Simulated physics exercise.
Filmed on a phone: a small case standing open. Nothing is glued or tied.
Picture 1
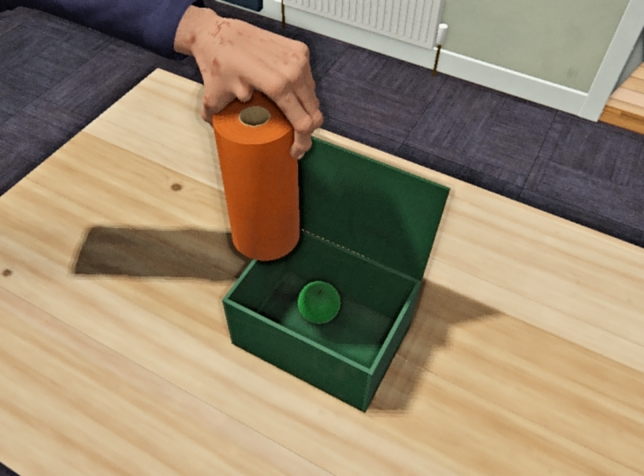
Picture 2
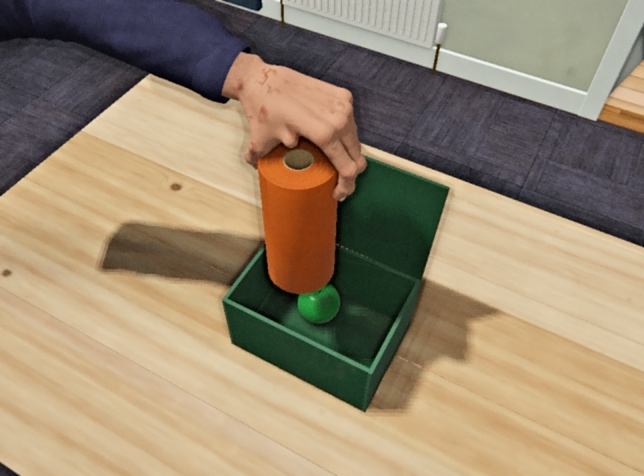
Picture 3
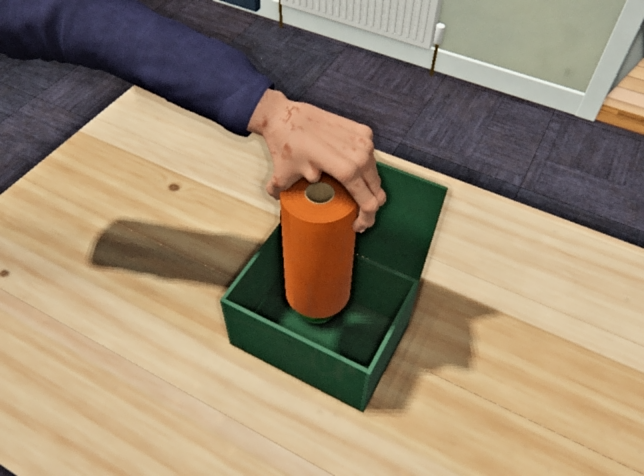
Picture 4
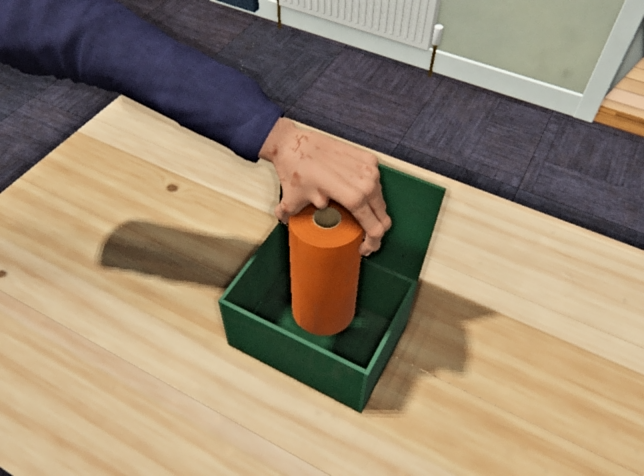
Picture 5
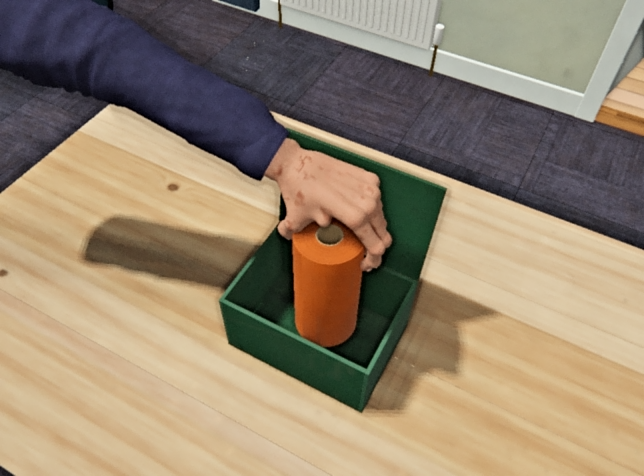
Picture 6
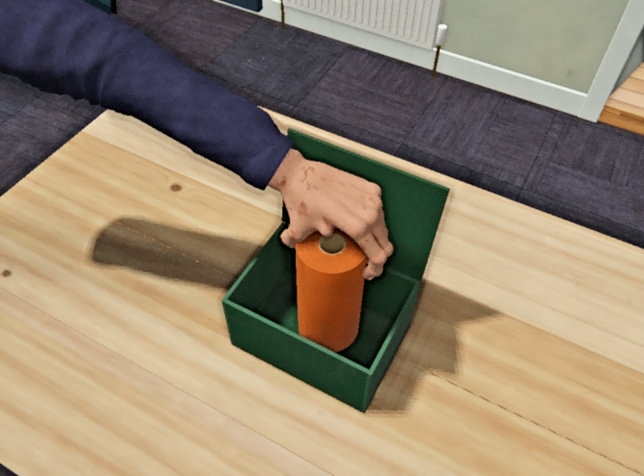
To begin with, a hand holds an orange roll upright above the back left side of an open green case with a green apple inside. The hand moves the roll right and lowers it into the case, hiding the apple from view, and ends still gripping its top.
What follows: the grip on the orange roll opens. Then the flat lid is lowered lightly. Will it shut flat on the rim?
In the end the lid will not close.
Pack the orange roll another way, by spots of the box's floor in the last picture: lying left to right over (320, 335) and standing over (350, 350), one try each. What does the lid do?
First try: It shuts flat; second try: It is held up.
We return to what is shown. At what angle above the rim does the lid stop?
Some 40° above the rim.
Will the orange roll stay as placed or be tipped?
The orange roll ends up tilted.
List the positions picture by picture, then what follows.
Still above its spot; orange roll (261, 182); green apple (319, 302), in the first picture.
Still above its spot; orange roll (300, 219); green apple (319, 302), in the second picture.
Still above its spot; orange roll (319, 247), in the third picture.
Still above its spot; orange roll (325, 268), in the fourth picture.
Still above its spot; orange roll (328, 282), in the fifth picture.
Put in, still held; orange roll (330, 289), in the sixth picture.
Then, 0.60 s on from there, orange roll turned 45° from how it was put near (344, 321); green apple shifted a little.
Then, 1.50 s on from there, lid 65° above the rim; orange roll turned 45° from how it was put near (342, 320); green apple shifted a little.
Then, 2.40 s on from there, lid 39° above the rim; orange roll turned 46° from how it was put near (342, 320); green apple shifted a little.
In the end, lid 39° above the rim; toppled in the box, orange roll; green apple unmoved. At the end, from the last picture's camera, orange roll near (342, 320).
